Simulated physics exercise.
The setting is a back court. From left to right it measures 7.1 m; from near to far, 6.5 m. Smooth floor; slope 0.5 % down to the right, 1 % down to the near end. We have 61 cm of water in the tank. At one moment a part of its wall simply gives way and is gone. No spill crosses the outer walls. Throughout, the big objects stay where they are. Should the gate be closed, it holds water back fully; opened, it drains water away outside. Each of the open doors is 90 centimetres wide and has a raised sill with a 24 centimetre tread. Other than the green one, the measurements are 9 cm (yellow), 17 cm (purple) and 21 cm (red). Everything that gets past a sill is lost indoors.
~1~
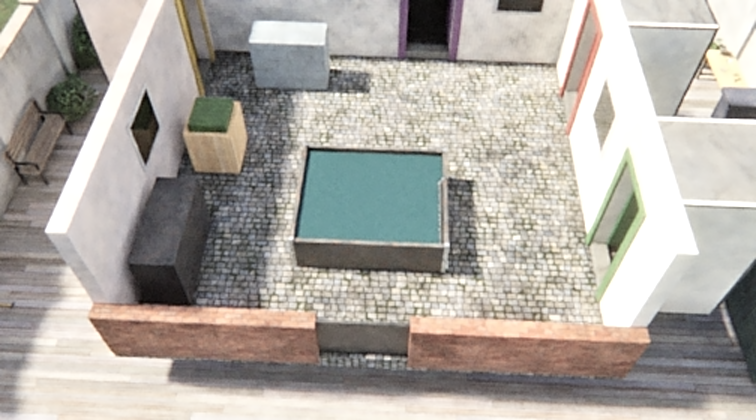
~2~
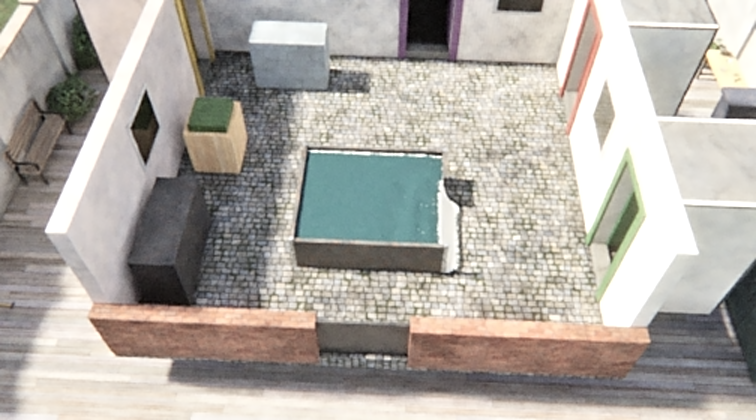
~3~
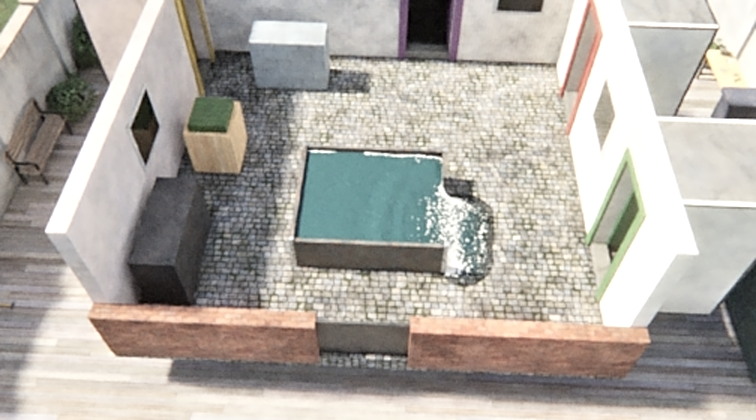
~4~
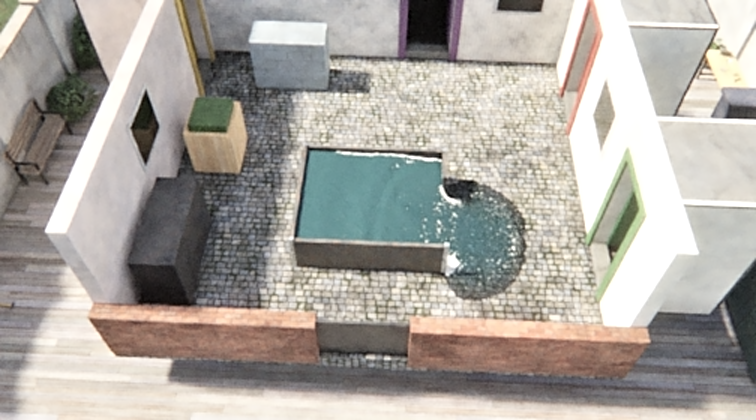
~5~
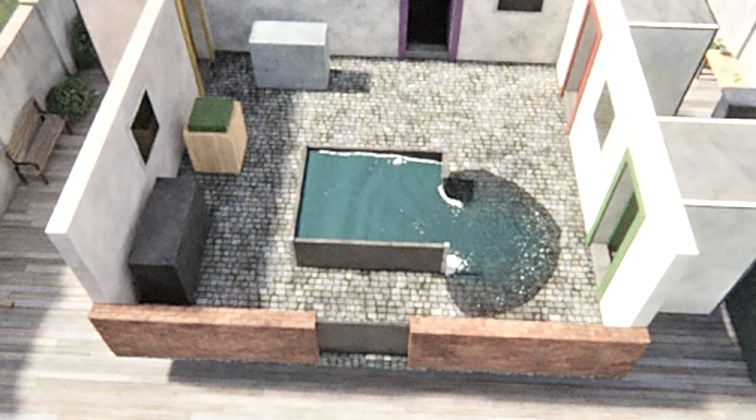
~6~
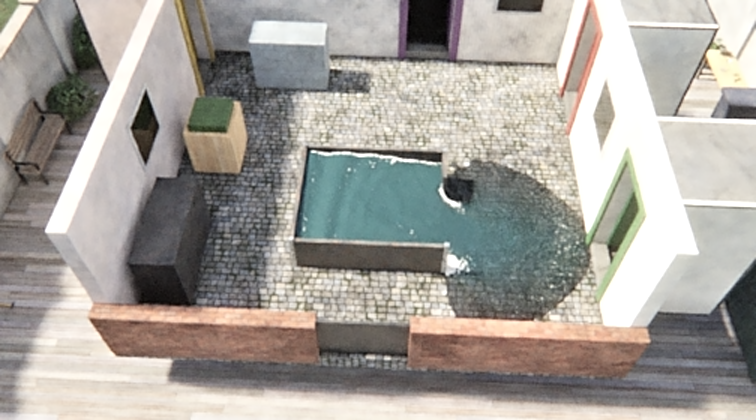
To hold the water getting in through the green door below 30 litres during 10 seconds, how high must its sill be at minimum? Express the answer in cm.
28 cm.
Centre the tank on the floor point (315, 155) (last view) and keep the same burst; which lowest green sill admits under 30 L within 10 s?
At least roughly 16 cm high.
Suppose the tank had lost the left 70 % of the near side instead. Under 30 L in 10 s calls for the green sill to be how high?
A minimum of about 12.5 cm.
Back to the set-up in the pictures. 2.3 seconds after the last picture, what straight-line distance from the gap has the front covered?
Close to 5.0 metres, I'd say.
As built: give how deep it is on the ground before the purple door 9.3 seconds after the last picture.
It works out to about 4.0 centimetres deep.
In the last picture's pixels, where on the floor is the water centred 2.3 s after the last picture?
The balance point sits at roughly (464, 231).
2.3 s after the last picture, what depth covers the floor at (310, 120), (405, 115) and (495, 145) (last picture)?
Depths in order: 0 / 0 / 2 cm.
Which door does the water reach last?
Coming last is the yellow one.
Then, 0.7 s after the last picture water covers 20 % of the floor, deepest (33 cm) near (454, 246); 16 cm at the green door, 49 litres in over its 12 cm sill.
Then, 2.3 s after the last picture water covers 30 % of the floor, deepest (30 cm) near (585, 243); 28 cm at the green door, 244 litres in over its 12 cm sill.
Then, 9.3 s after the last picture water covers 95 % of the floor, deepest (12 cm) near (130, 332); 9 cm at the green door, 364 litres in over its 12 cm sill.
At the green door as built, the water peaked near 32 cm, 1.7 s after the last picture.
Run again over the same 10 s with other heights there, 57 litres in over 25.5 cm, 3 litres over 34.5 cm. The limit of 30 litres is kept from about 28 cm up.
